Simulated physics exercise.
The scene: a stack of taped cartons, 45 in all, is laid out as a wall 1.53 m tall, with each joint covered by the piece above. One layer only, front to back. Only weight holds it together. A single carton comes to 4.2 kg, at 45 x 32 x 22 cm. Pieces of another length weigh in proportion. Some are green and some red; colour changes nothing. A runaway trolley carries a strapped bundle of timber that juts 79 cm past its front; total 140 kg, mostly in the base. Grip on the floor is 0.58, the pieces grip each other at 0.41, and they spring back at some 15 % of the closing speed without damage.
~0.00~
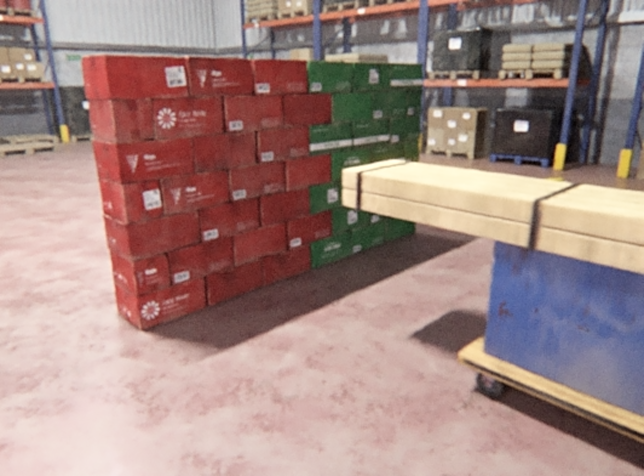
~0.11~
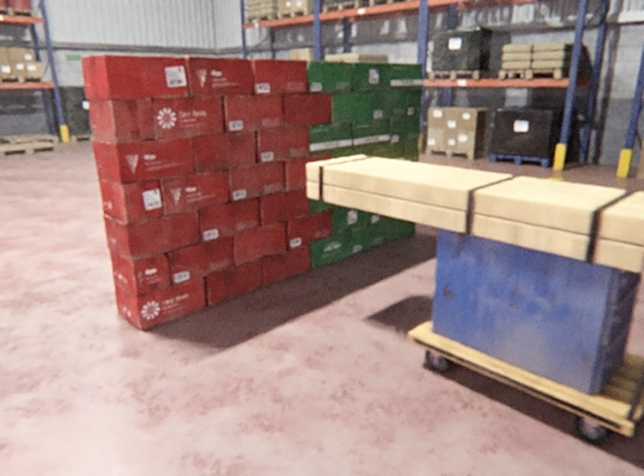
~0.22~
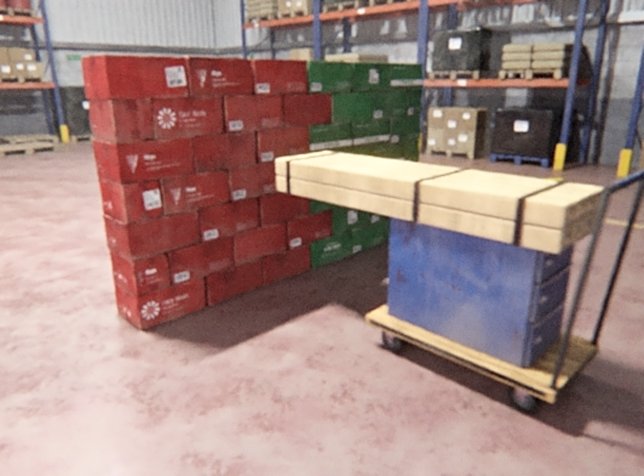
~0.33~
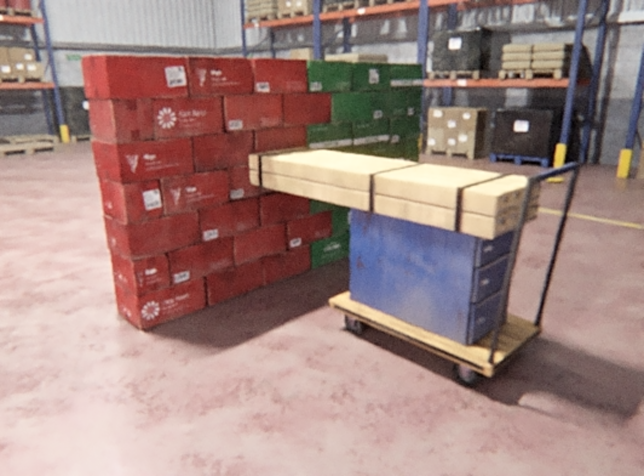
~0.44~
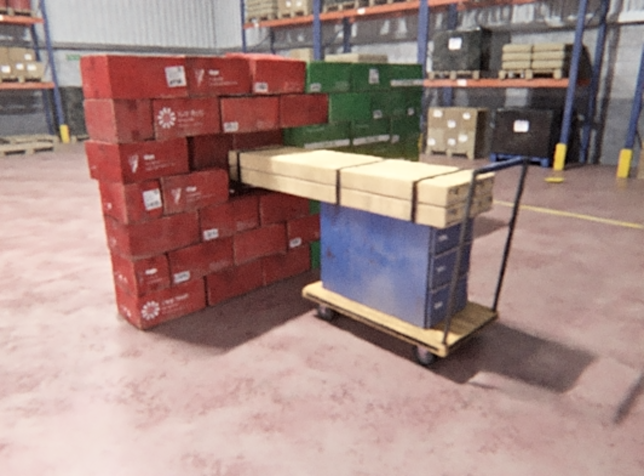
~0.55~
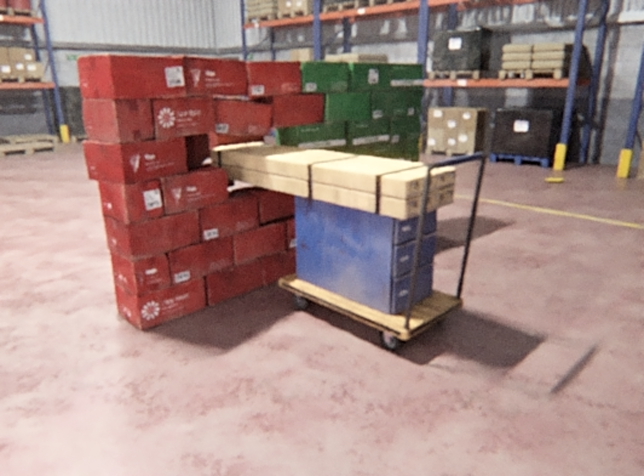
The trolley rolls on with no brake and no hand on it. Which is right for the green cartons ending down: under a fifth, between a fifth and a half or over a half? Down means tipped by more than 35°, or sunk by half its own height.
Less than a fifth of them.
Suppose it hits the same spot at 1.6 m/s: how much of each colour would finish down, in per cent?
Then red 50, green 20 per cent.
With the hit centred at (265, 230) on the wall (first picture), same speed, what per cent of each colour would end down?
In that case red 20, green 0 per cent.
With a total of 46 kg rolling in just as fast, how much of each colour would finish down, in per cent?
In that case red 50, green 20 per cent.
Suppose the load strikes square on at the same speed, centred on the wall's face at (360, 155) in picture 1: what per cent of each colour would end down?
In that case red 0, green 50 per cent.
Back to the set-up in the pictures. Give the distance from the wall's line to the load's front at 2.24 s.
About 135 cm past it.
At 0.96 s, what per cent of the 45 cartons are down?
By then 5 per cent.
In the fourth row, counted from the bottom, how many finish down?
2 from that row.
After 0.74 s, load 85 cm past the wall's line, still rolling; none of the 21 green cartons down (2 of 45 in all colours); top green carton 19 mm from its place; top red carton 42 mm from its place.
After 0.96 s, load 1.12 m past the wall's line, still rolling; none of the 21 green cartons down (3 of 45 in all colours); top green carton 28 mm from its place; top red carton 8 cm from its place.
After 1.34 s, load 1.32 m past the wall's line, still rolling; none of the 21 green cartons down (6 of 45 in all colours); top green carton 4° from how it stood; top red carton 13 cm from its place.
After 2.24 s, load 1.34 m past the wall's line, stopped; none of the 21 green cartons down (7 of 45 in all colours); top green carton 5° from how it stood; top red carton 12 cm from its place.
In the end (3.9 s), load 1.34 m past the wall's line, stopped; 1 of the 21 green cartons down (8 of 45 in all colours); top green carton 5° from how it stood; top red carton 12 cm from its place. That is 5 per cent. From the last view, middles, top green carton near (352, 74), top red carton near (116, 78).
